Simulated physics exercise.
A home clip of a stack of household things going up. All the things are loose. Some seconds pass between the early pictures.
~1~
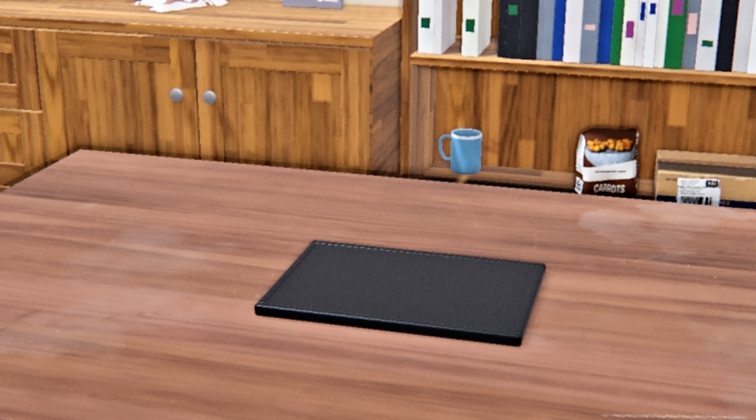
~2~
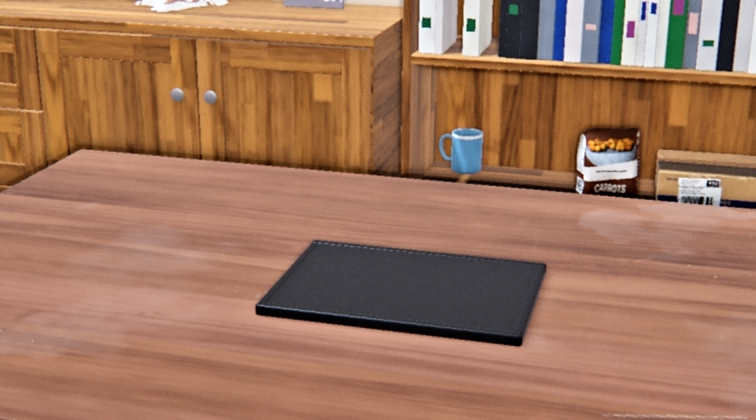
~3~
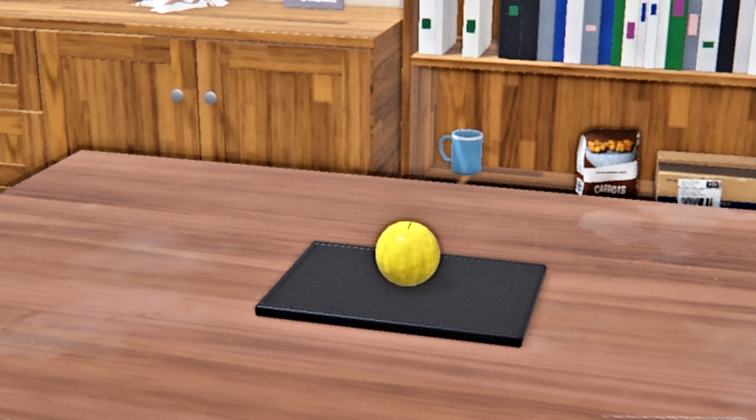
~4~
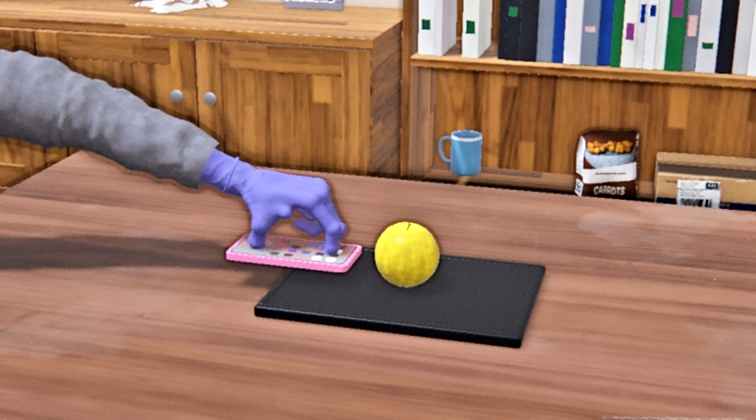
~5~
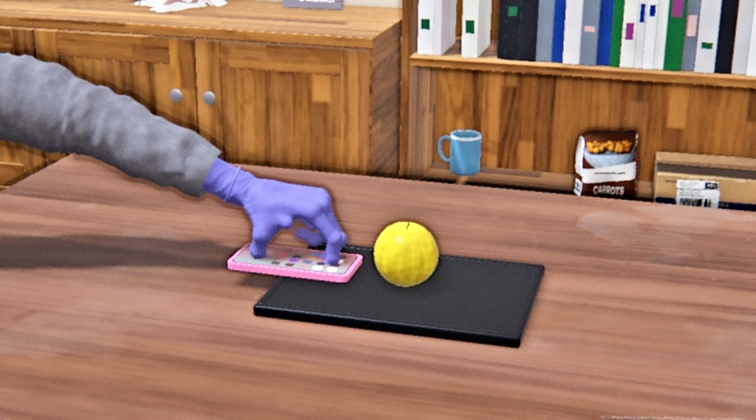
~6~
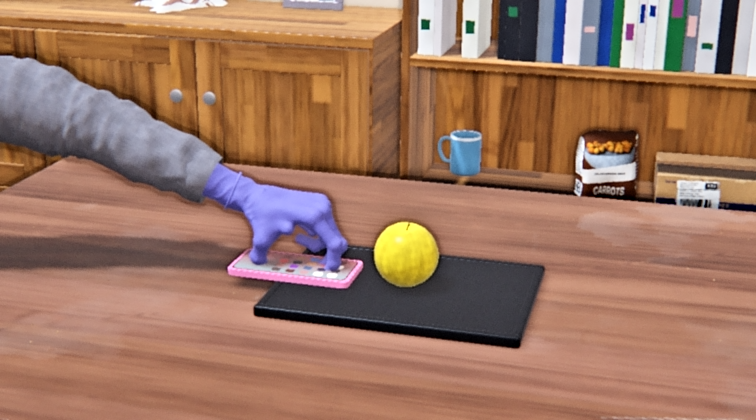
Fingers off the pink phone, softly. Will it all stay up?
Outcome: The pile keeps its balance.
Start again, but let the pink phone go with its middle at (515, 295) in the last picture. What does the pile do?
Then it holds.
Then, 0.60 s later than the last frame, all is still.
Then, 1.60 s later than the last frame, pink phone resting near (296, 268).
When it is over, all 3 as before. End places, in pixels of the last picture, pink phone near (297, 268). The pile stays up.
